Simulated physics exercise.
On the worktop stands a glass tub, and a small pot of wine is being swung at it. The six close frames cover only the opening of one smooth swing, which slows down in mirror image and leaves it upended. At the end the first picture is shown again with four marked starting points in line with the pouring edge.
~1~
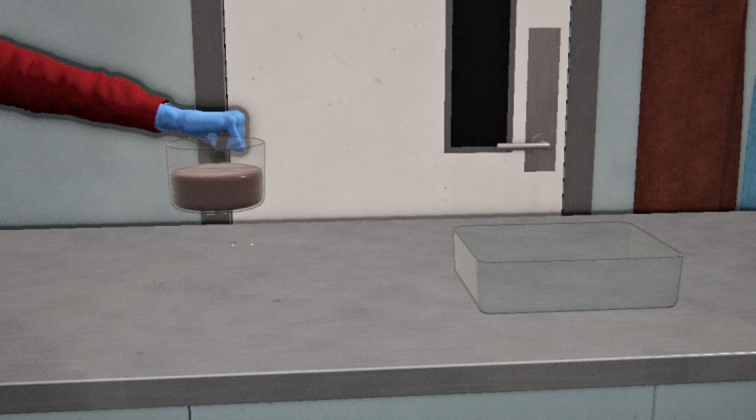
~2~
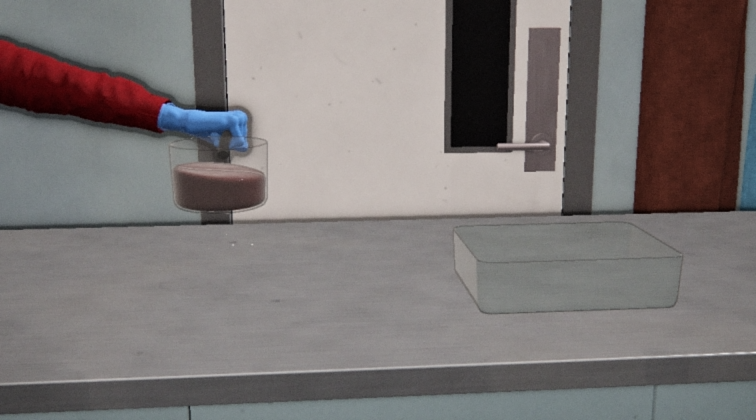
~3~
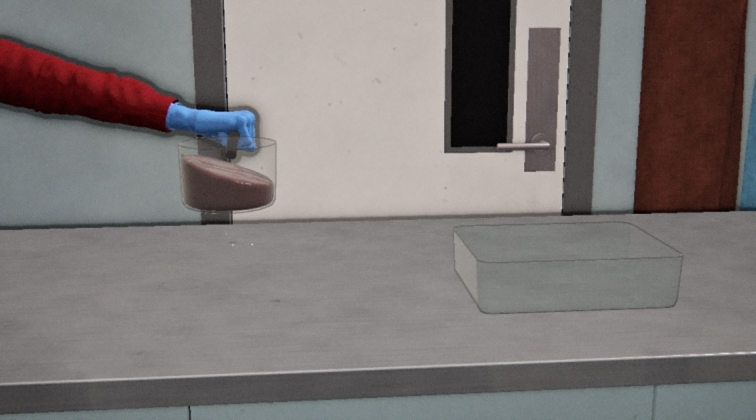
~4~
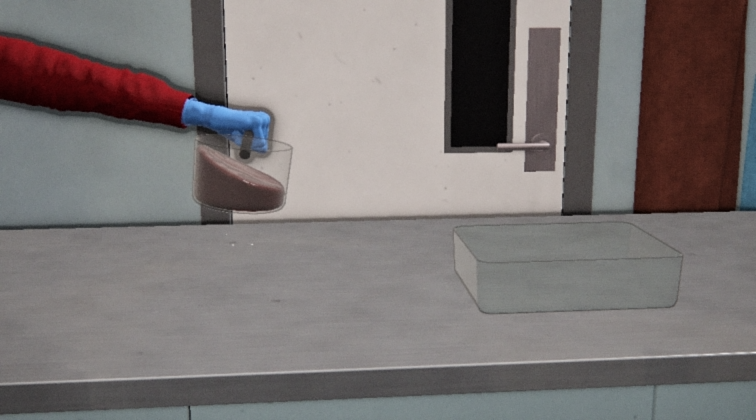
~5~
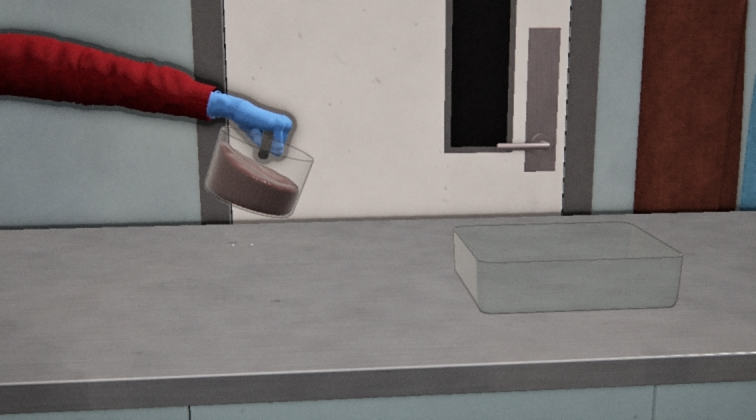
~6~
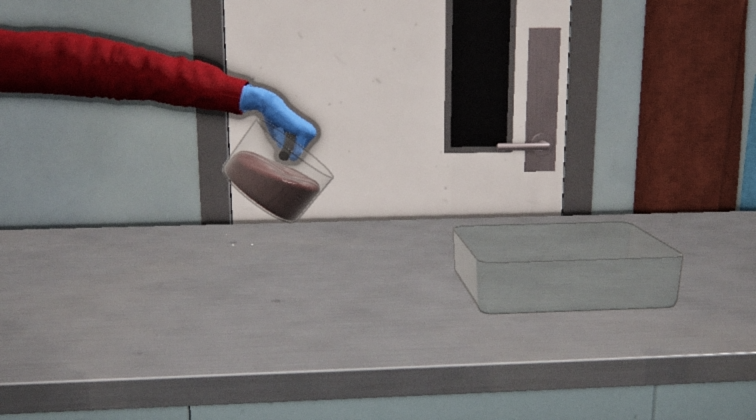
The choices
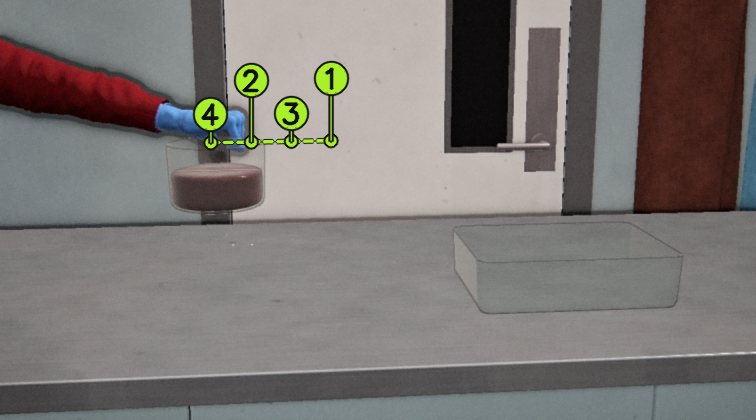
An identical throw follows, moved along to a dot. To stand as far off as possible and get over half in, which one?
1 will do.
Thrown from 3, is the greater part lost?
Yes, that goes wrong.
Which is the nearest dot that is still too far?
3.
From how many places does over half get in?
One.
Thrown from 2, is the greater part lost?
Yes.
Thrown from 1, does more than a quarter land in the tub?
Yes.
In lime, 1 at (331, 140); 2 at (251, 142); 3 at (291, 141); 4 at (210, 142).
If 1 is chosen, about 77 % lands in the tub, 9 % falls short and 15 % goes beside or beyond.
If 2 is chosen, about 0 % lands in the tub, 98 % falls short.
If 3 is chosen, about 14 % lands in the tub, 82 % falls short and 4 % goes beside or beyond.
If 4 is chosen, about 0 % lands in the tub, 100 % falls short.
